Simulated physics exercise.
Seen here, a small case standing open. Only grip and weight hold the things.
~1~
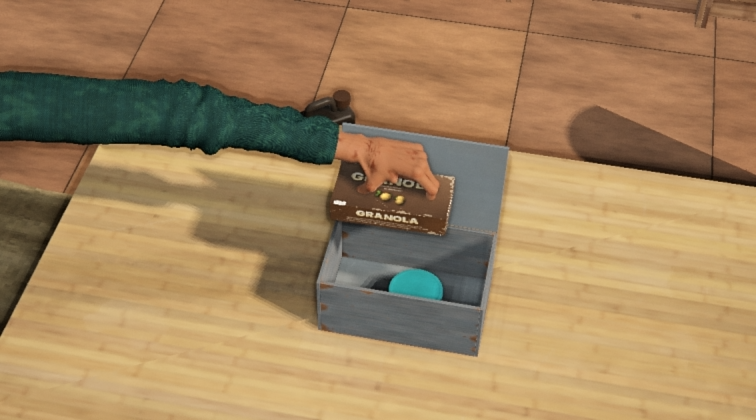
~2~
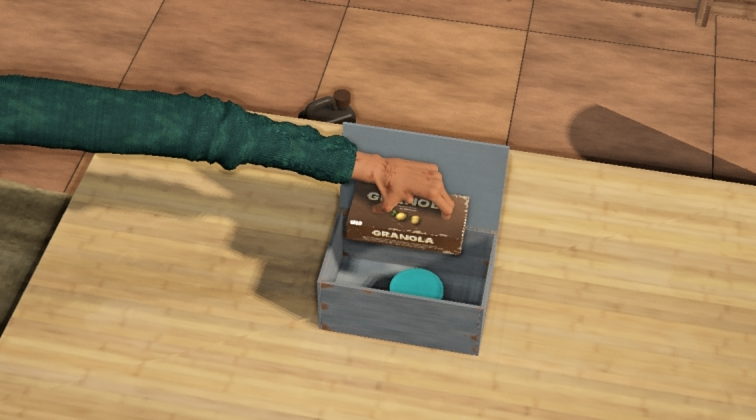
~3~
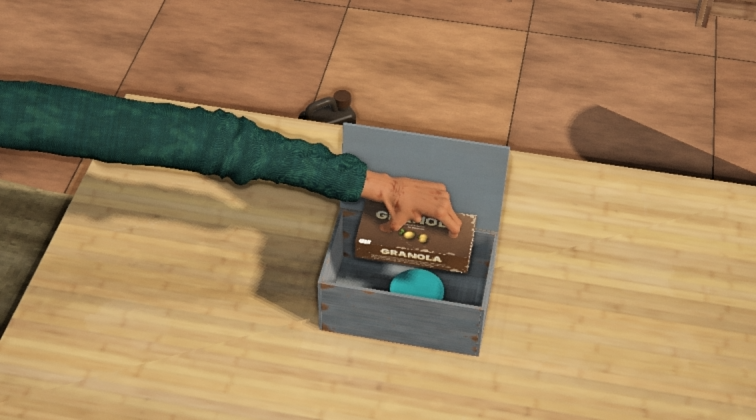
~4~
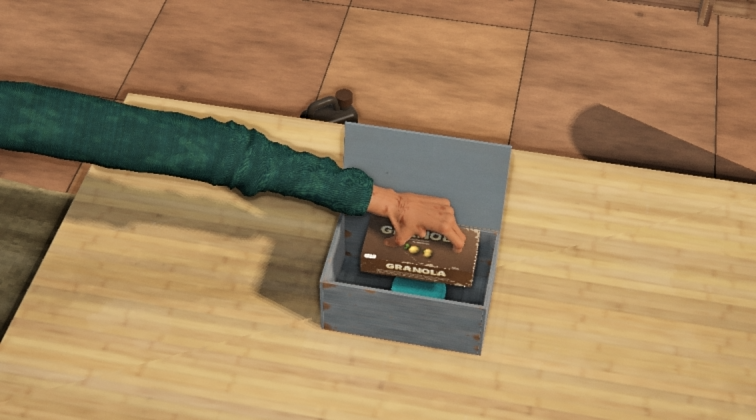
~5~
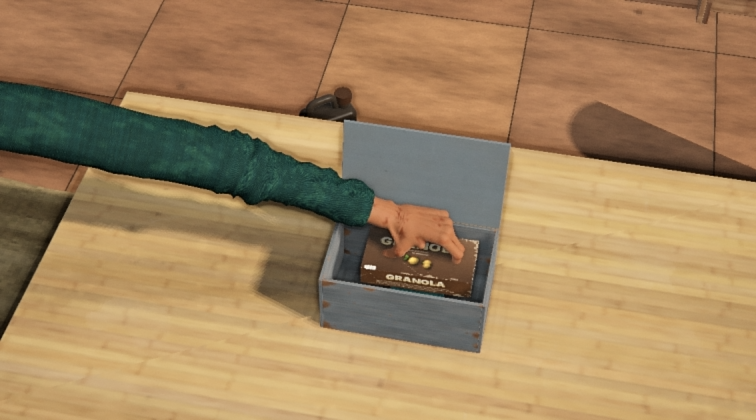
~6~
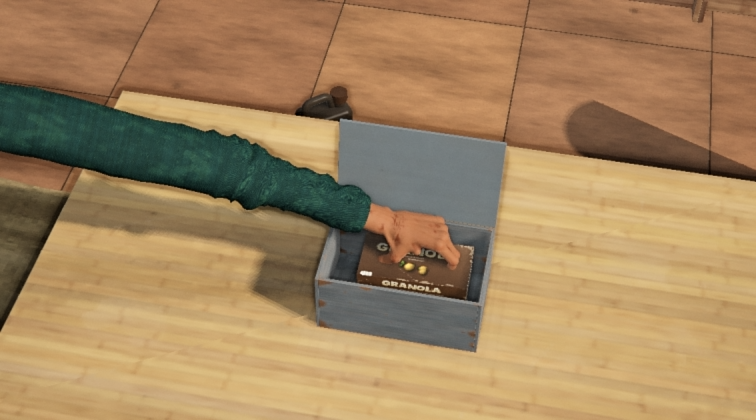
A brown granola packet, gripped from above by a hand in a dark green sleeve, moves slightly right and down over an open grey case on a wooden surface. It lowers in front of the raised lid, covers the round turquoise object inside, and sinks between the walls, the hand still on it.
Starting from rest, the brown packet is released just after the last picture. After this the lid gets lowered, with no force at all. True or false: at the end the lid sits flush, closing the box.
True.
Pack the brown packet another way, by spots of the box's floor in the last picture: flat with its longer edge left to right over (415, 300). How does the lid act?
Well, in that case it fits down fine.
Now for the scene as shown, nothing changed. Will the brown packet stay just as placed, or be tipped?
Looking at the last picture, it is left as set.
Then, 1.50 s on from there, lid 66° above the rim.
Then, 2.10 s on from there, lid 17° above the rim.
In the end, lid shut; both unmoved. At the end, from the last picture's camera, brown packet near (416, 268).
